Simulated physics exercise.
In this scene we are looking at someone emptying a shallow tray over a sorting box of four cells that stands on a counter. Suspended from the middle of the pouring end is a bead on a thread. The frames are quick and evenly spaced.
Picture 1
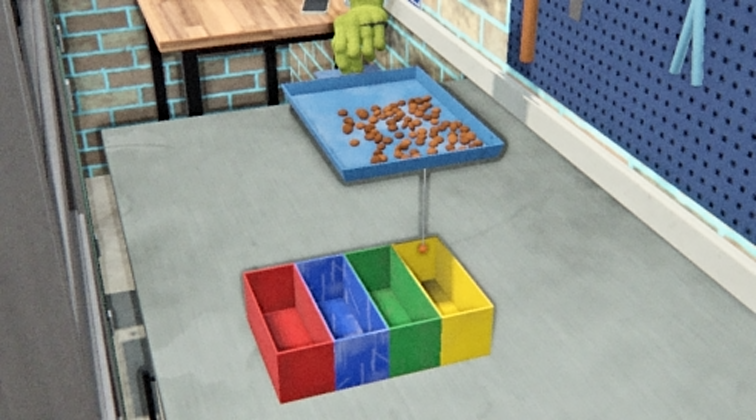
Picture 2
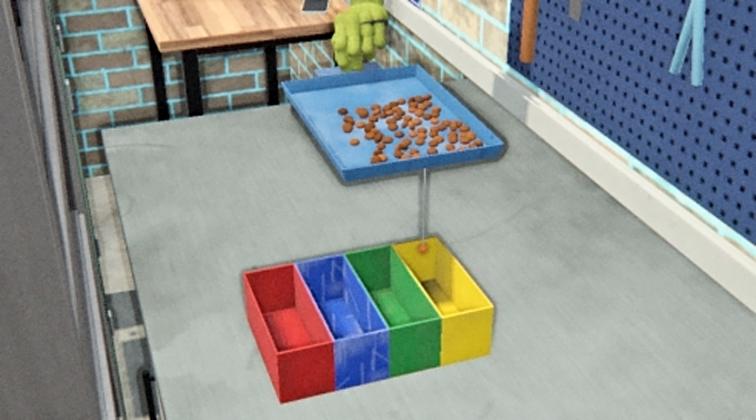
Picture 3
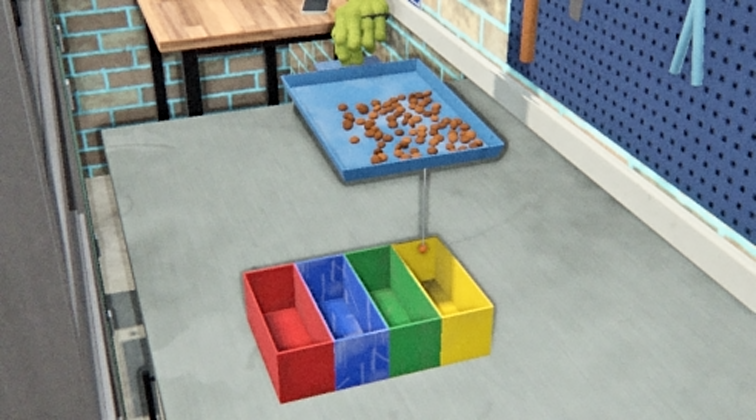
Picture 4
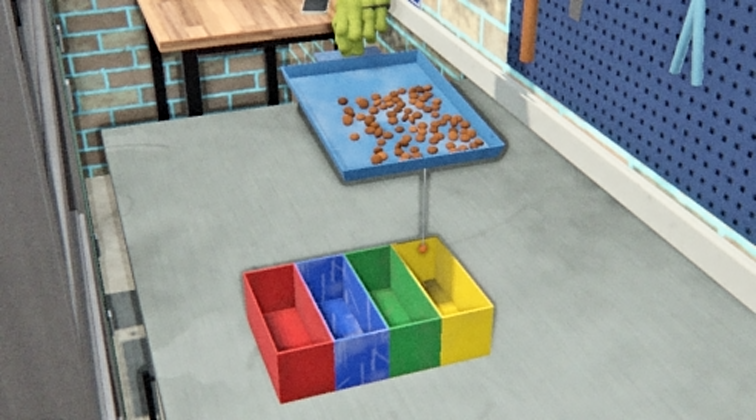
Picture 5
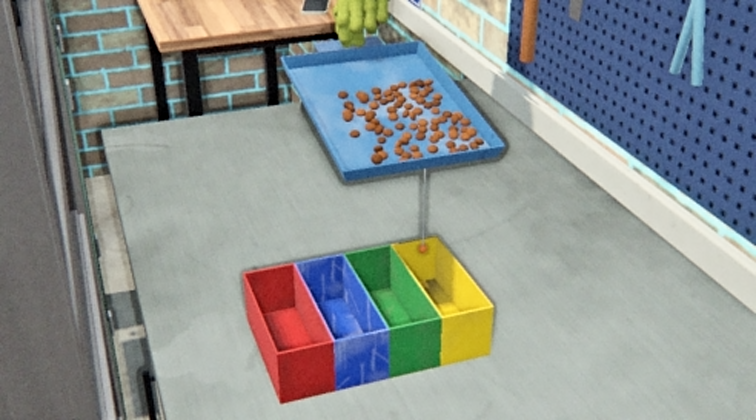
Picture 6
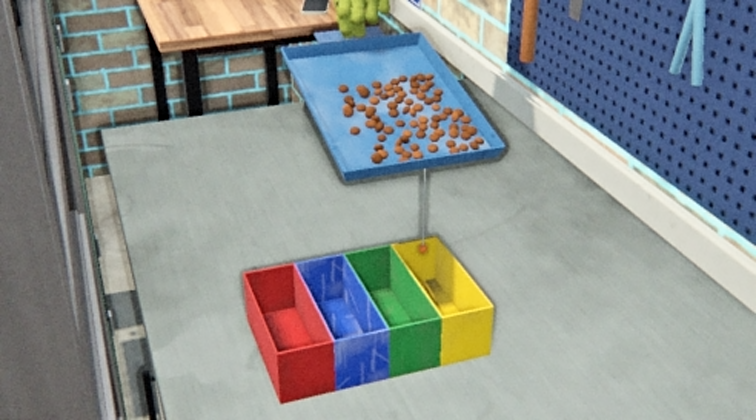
A shallow blue tray scattered with brown kibble sits level above a counter, a green-gloved hand at its far edge and a bead hanging on a thread from its near edge. The hand slowly raises the far edge, tilting the tray slightly toward the still red, blue, green and yellow box.
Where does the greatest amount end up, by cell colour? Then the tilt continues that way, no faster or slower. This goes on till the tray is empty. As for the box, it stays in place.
In the yellow cell.
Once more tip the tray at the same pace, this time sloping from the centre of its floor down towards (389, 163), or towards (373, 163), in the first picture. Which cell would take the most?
Try 1 - that green cell. Try 2 - the green one.
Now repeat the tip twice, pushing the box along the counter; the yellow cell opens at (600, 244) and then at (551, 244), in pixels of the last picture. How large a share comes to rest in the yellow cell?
0 %, then 0 %.
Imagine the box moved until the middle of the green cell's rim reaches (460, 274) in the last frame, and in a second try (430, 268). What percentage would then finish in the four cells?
In order, about 100 and 90 in a hundred.
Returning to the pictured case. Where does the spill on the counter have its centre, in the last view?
It's centred at about (537, 339).
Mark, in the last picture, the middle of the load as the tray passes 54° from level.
Somewhere about pixel (439, 138).
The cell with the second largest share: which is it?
Green.
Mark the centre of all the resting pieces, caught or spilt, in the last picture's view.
Near pixel (451, 329).
Soon after the last picture, tray tipped steeply; nearly all on the tray; a stray few falling or outside the box.
A little later, tray tipped right over; about half on the tray; a small part in the yellow cell; a small part in the green cell; about a third falling or outside the box.
Later still, tray tipped past a quarter turn; about a third in the yellow cell; about a quarter in the green cell; a stray few in the blue cell; about a third falling or outside the box.
At rest, tray tipped past a quarter turn; about a third in the yellow cell; about a quarter in the green cell; a stray few in the blue cell; none in the red cell; about a third outside the box.
